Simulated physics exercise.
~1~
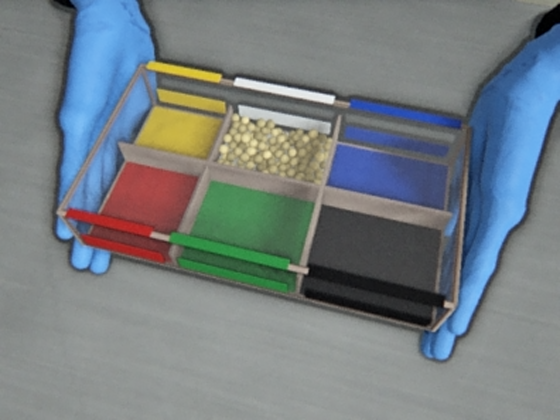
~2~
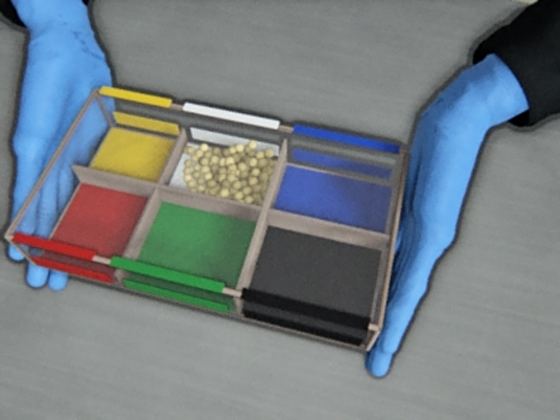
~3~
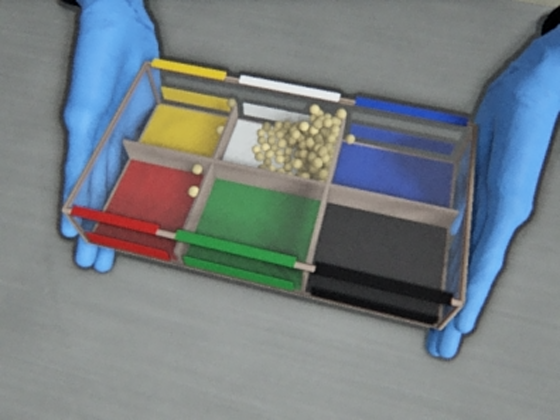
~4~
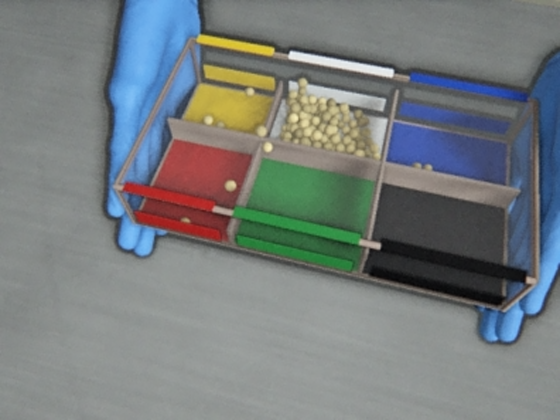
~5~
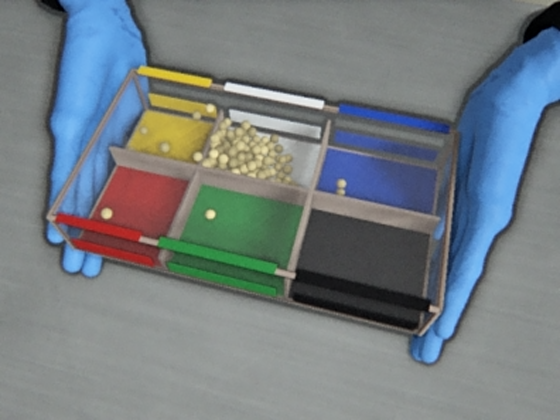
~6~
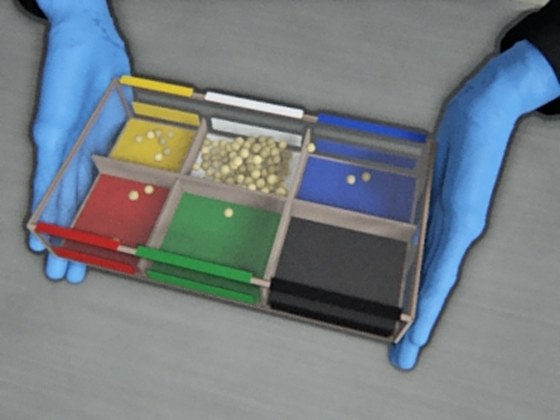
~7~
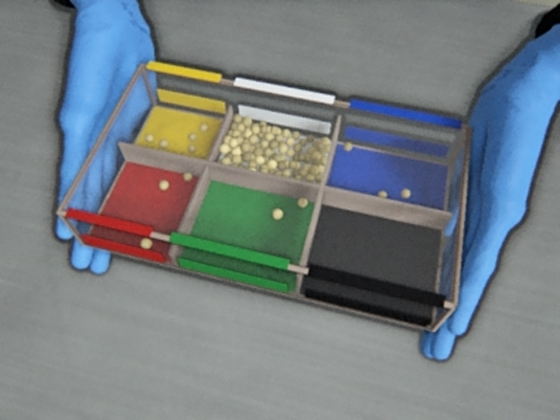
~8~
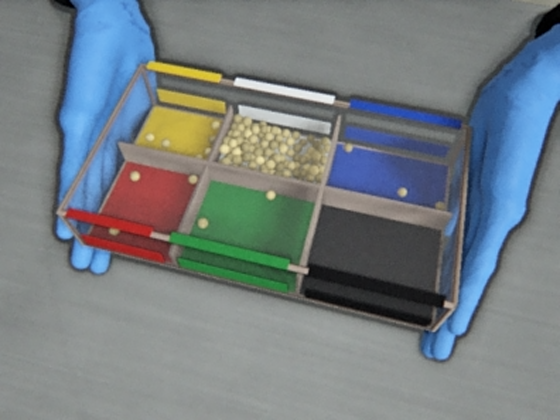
A clear-lidded box of soya beans, held by two blue-gloved hands, was shaken left and right, scattering a few beans from the white compartment into the yellow, red, green and blue ones, and came to rest with most still in white and none in black.
